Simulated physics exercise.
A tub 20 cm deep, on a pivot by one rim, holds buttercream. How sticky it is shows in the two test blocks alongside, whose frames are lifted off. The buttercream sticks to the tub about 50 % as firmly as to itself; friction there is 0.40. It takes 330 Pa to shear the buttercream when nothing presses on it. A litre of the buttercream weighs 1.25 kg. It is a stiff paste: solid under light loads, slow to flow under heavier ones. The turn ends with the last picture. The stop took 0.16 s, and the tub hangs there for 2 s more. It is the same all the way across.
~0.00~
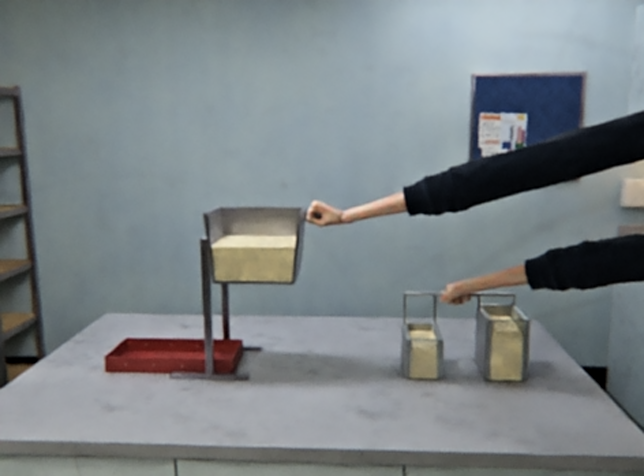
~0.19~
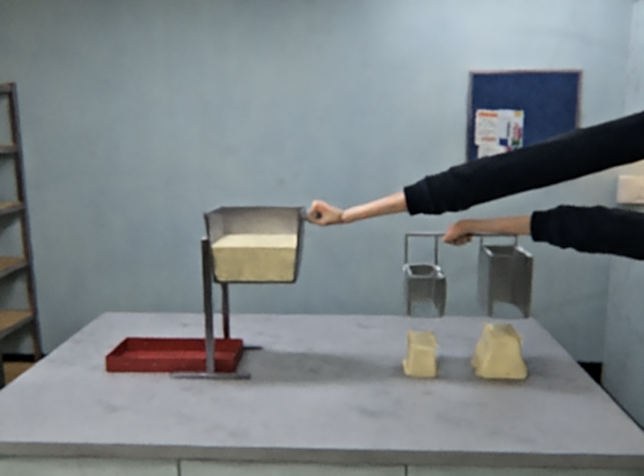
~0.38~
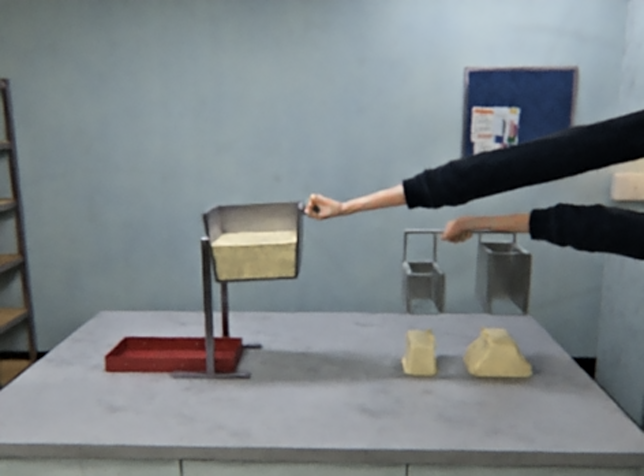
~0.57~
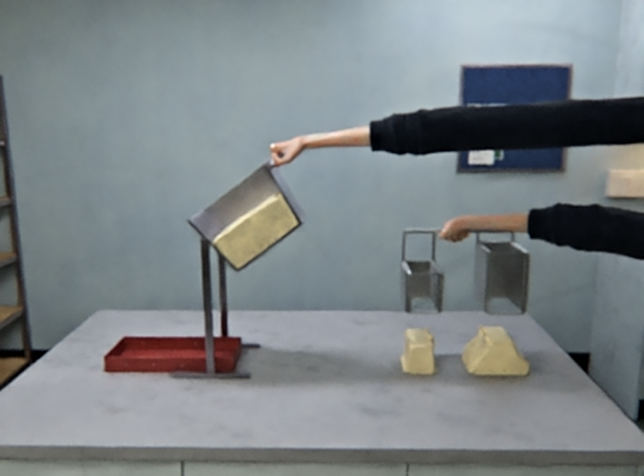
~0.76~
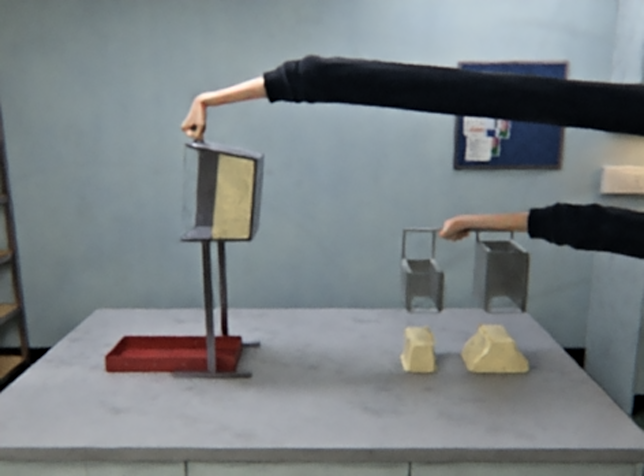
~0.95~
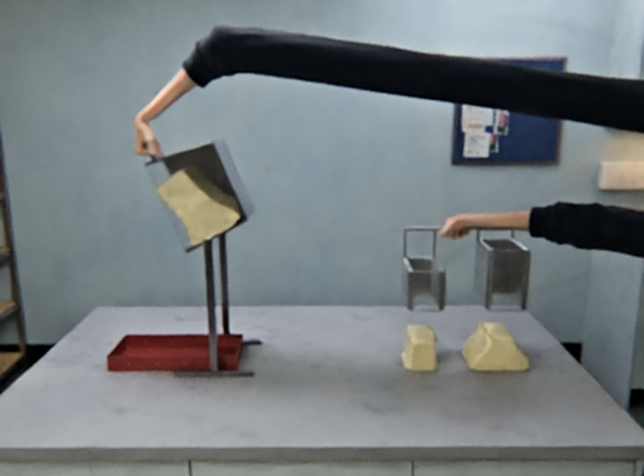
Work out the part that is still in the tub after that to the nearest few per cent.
The part that is still in the tub after that is near 0 %.
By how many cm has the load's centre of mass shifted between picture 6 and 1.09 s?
Roughly 17 cm.
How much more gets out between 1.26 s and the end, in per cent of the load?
Near 0 %.
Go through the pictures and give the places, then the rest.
In the first frame, handle-side rim at (298, 215), tilt 0 degrees; highest point of the buttercream at (276, 246); test blocks 10 cm, 16 cm high (left to right).
In the second frame, handle-side rim at (299, 215), tilt 0 degrees; highest point of the buttercream at (276, 246); test blocks 9.9 cm, 13 cm high (left to right).
In the third frame, handle-side rim at (297, 210), tilt 3 degrees; highest point of the buttercream at (291, 242); test blocks 9.8 cm, 11 cm high (left to right).
In the fourth frame, handle-side rim at (263, 165), tilt 36 degrees; highest point of the buttercream at (278, 196); test blocks 9.8 cm, 11 cm high (left to right).
In the fifth frame, handle-side rim at (185, 147), tilt 84 degrees; highest point of the buttercream at (220, 156); test blocks 9.8 cm, 11 cm high (left to right).
In the sixth frame, handle-side rim at (146, 166), tilt 112 degrees; highest point of the buttercream at (179, 172); test blocks 9.8 cm, 11 cm high (left to right).
By 1.09 s, the tub is at 112 degrees and holds 27 %.
By 1.26 s, the tub is at 112 degrees and holds 0 %.
By 1.43 s, the tub is at 112 degrees and holds 0 %.
By 1.60 s, the tub is at 112 degrees and holds 0 %.
By 2.95 s, at the end, the tub is at 112 degrees and holds 0 %.
